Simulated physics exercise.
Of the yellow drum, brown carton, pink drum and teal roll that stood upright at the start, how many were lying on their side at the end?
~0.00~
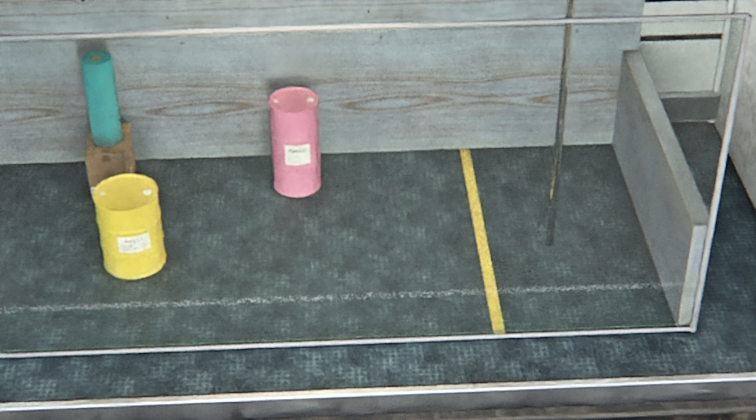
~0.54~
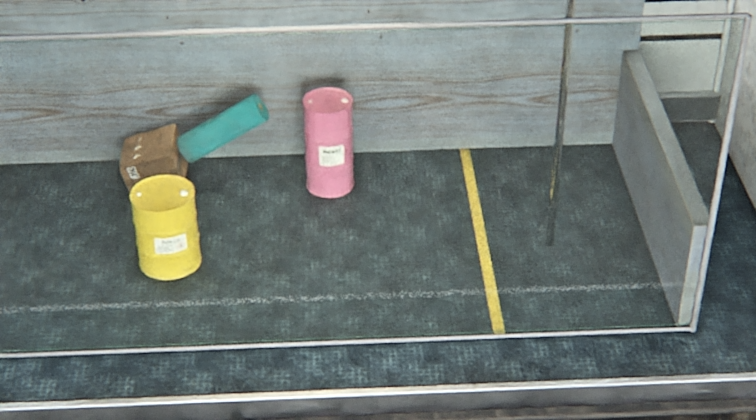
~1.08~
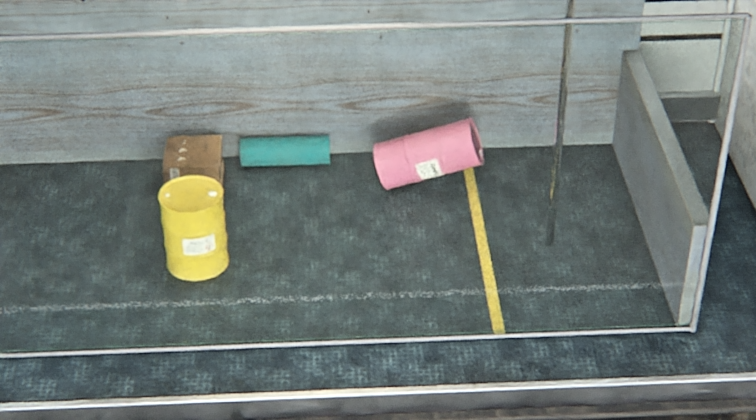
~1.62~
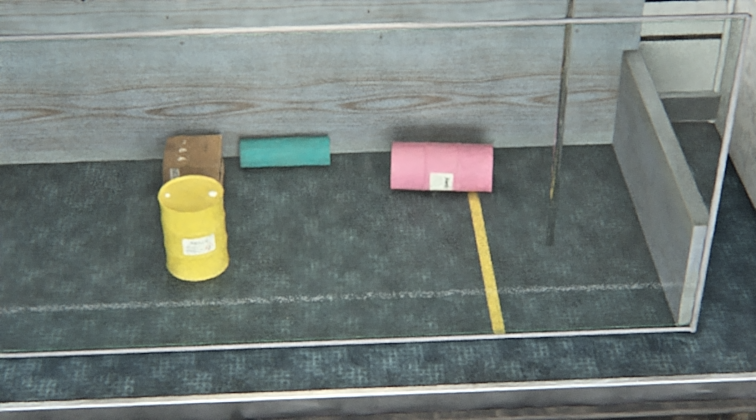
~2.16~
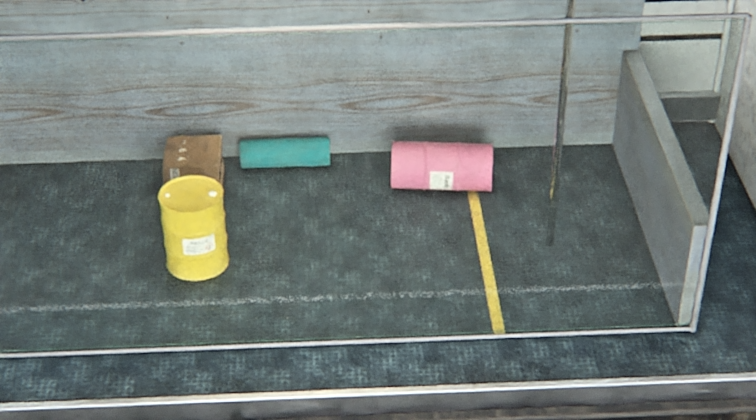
Three of them ended up on their side, the brown carton, the pink drum and the teal roll. Only the yellow drum stayed upright.
A yellow drum slid right and stayed upright while the brown carton behind it tipped over, dropping the teal roll onto its side, and a pink drum slid, toppled and came to rest lying mostly left of the yellow line.
